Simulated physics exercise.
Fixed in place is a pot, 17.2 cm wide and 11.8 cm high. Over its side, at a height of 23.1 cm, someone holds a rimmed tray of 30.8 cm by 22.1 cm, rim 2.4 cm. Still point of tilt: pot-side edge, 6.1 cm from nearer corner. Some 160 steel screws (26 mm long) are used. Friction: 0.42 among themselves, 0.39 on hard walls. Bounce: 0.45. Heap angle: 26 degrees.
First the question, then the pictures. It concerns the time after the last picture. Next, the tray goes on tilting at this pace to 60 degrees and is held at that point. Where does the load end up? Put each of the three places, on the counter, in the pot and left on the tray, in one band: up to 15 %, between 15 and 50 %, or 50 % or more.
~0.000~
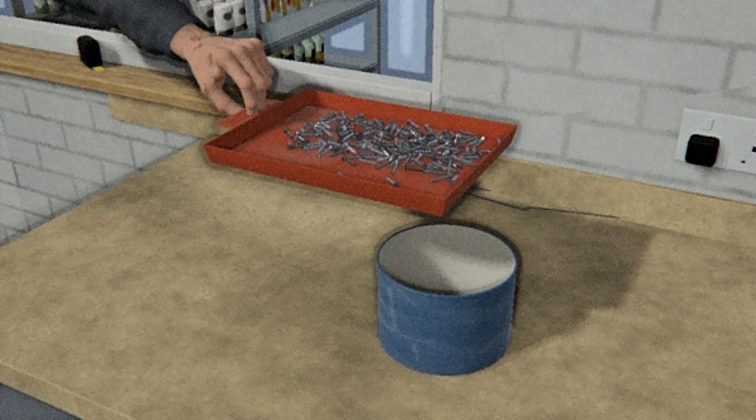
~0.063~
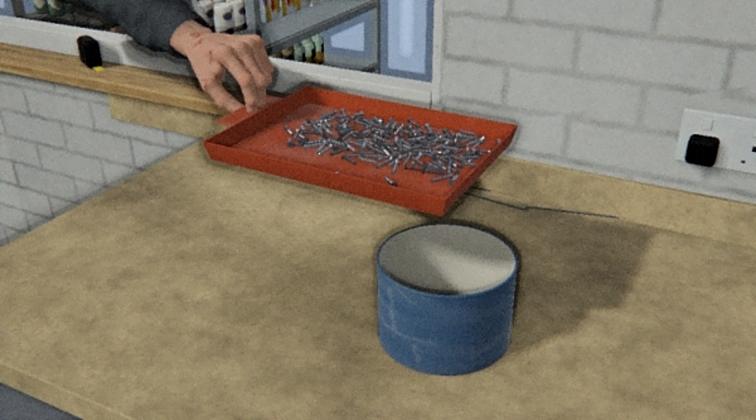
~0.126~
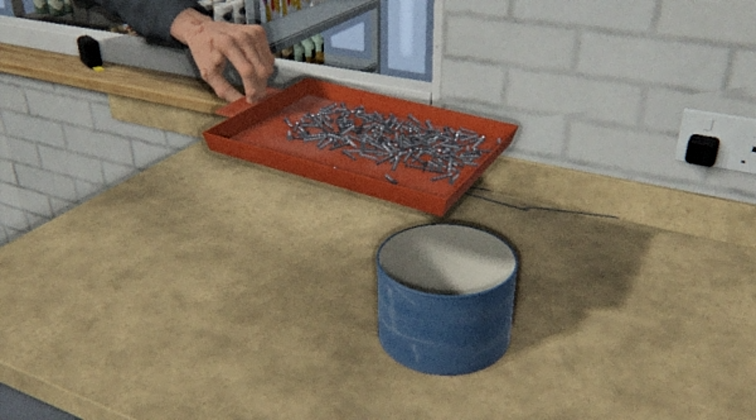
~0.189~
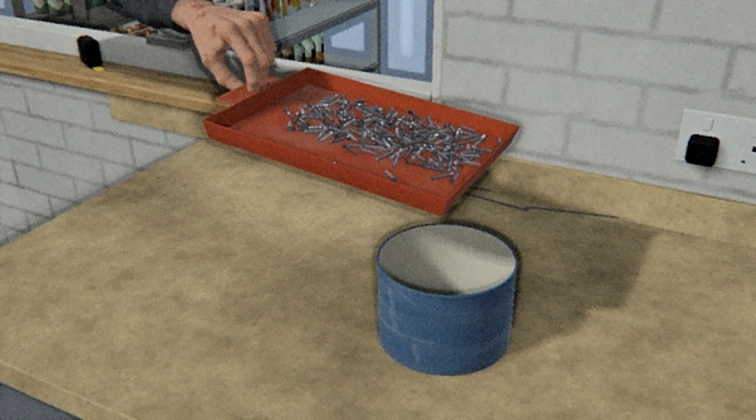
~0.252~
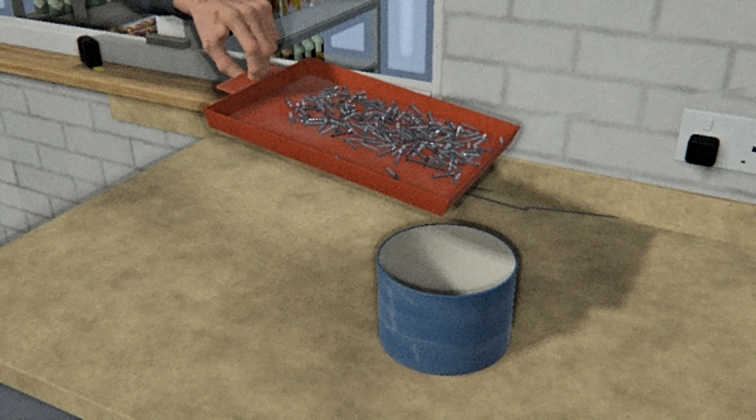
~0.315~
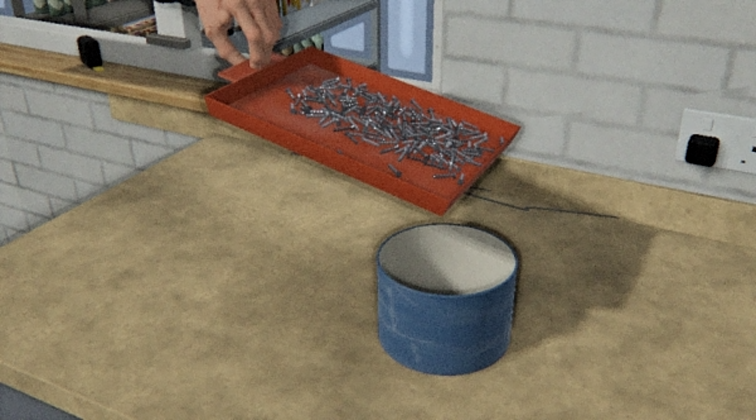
Counter: Up to 15 %; pot: Up to 15 %; tray: 50 % or more.
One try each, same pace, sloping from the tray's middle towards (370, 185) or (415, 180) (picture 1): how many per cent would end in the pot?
First try: About 0 percent; second try: About 0 percent.
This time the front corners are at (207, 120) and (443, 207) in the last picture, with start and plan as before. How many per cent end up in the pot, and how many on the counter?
You'd end with pot at 0 and counter at 15.
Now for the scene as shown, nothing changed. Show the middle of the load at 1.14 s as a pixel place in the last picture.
Approximately (481, 146) in the last view.
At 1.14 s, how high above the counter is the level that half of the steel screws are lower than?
About 26 centimetres.
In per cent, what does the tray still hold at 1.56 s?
About 95%.
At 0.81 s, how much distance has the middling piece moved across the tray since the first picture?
It has moved some 5 cm from its start.
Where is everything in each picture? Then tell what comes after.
Tray tilt 0 degrees, front corners at (210, 144) and (442, 196); middle of the pieces at (396, 142); pot at (447, 257), in the first frame.
Tray tilt 1 degrees, front corners at (209, 141) and (442, 196); middle of the pieces at (396, 140), in the second frame.
Tray tilt 3 degrees, front corners at (209, 132) and (443, 196), lowest corner right front; middle of the pieces at (396, 137), in the third frame.
Tray tilt 6 degrees, front corners at (209, 120) and (444, 196), lowest corner right front; middle of the pieces at (397, 132), in the fourth frame.
Tray tilt 9 degrees, front corners at (210, 108) and (445, 197), lowest corner right front; middle of the pieces at (398, 127), in the fifth frame.
Tray tilt 12 degrees, front corners at (211, 97) and (446, 197), lowest corner right front; middle of the pieces at (399, 123); pot at (447, 257). The tray's pace is about 45 degrees a second, in the sixth frame.
After 0.81 s, tilt 35 degrees; the tray holds 100 %, the pot 0 %.
Then, at 1.14 s, tilt 50 degrees; the tray holds 100 %, the pot 0 %.
Then, at 1.56 s, tilt 60 degrees; the tray holds 95 %, the pot 0 %.
In the end, at 2.6 s, counter 10 %, pot 0 %, tray 90 %.
